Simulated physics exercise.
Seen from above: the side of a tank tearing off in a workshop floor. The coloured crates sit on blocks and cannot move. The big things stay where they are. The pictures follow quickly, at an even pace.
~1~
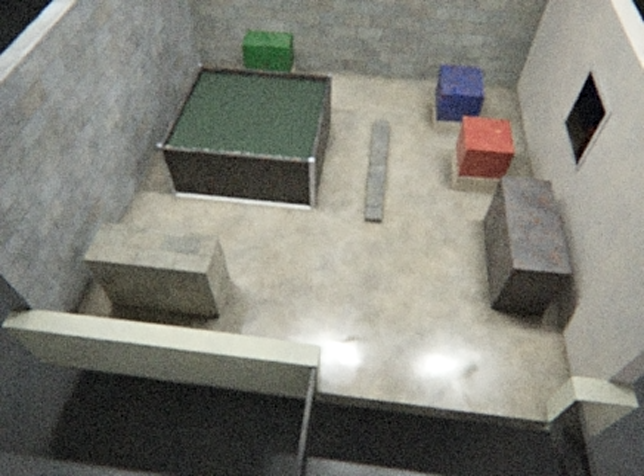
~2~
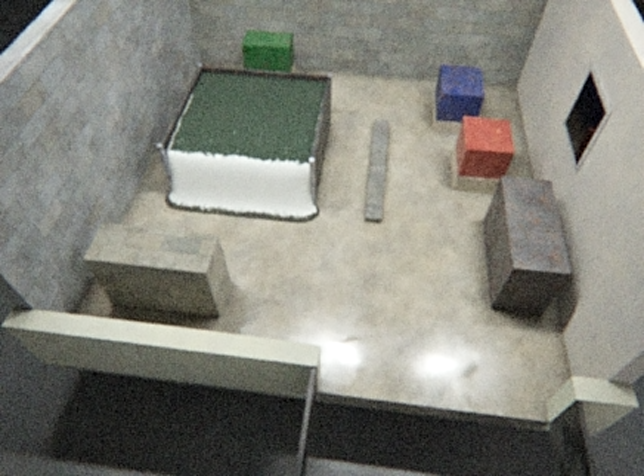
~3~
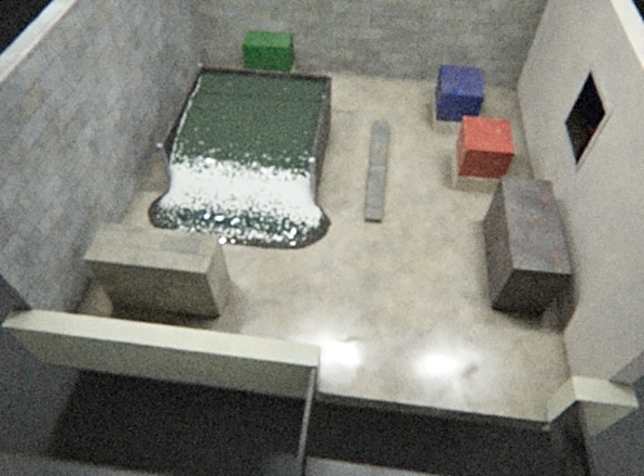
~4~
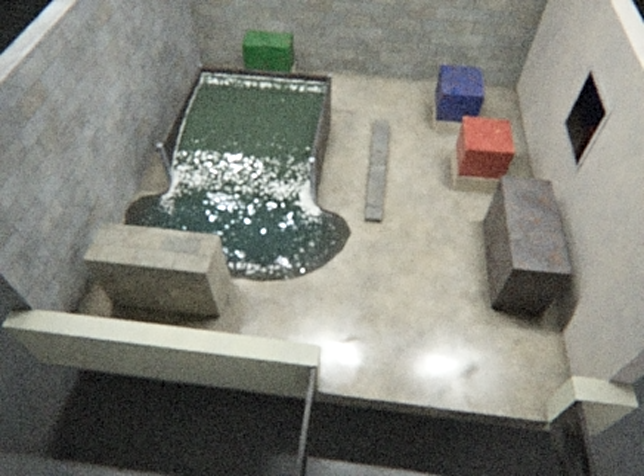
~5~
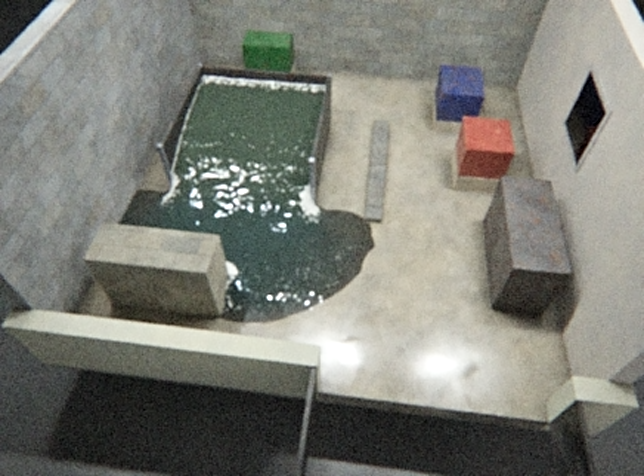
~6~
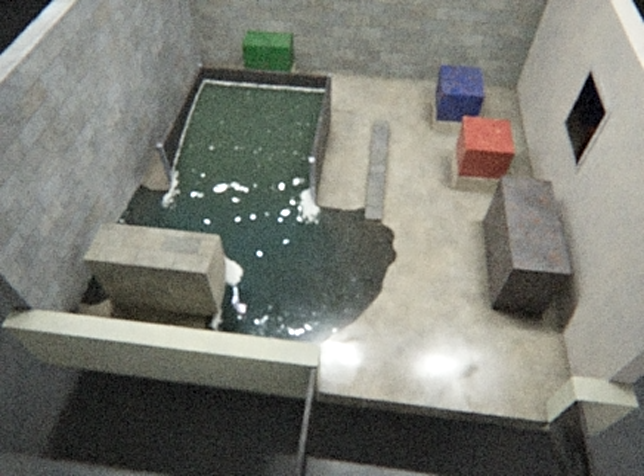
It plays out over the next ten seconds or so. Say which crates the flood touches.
One by one: The green crate escapes dry; the blue crate escapes dry; the red crate escapes dry.
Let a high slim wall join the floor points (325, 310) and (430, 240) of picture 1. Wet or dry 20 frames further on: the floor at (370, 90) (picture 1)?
There: Free of water.
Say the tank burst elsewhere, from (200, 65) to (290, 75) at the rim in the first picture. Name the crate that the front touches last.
The red one.
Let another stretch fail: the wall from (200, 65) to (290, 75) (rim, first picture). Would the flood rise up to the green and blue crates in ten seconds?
In short: The green one is topped; the blue one is wetted.
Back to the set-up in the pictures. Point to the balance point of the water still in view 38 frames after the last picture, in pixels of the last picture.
At about (315, 201).
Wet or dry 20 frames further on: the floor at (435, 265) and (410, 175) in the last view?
In turn: Awash, clear.
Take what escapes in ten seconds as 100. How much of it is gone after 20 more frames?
Some 40 per cent.
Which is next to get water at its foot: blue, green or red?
First comes the green crate.
A moment on, water covers 35 % of the floor; the green crate not reached, the blue crate not reached, the red crate not reached.
Next, water covers 40 % of the floor; the green crate not reached, the blue crate not reached, the red crate not reached.
Then, water covers 55 % of the floor; the green crate water round its plinth, the blue crate not reached, the red crate not reached.
Later, water covers 90 % of the floor; the green crate water round its plinth, the blue crate water round its plinth, the red crate water round its plinth.
In the end, water covers 95 % of the floor; the green crate stayed above the water, the blue crate stayed above the water, the red crate stayed above the water.
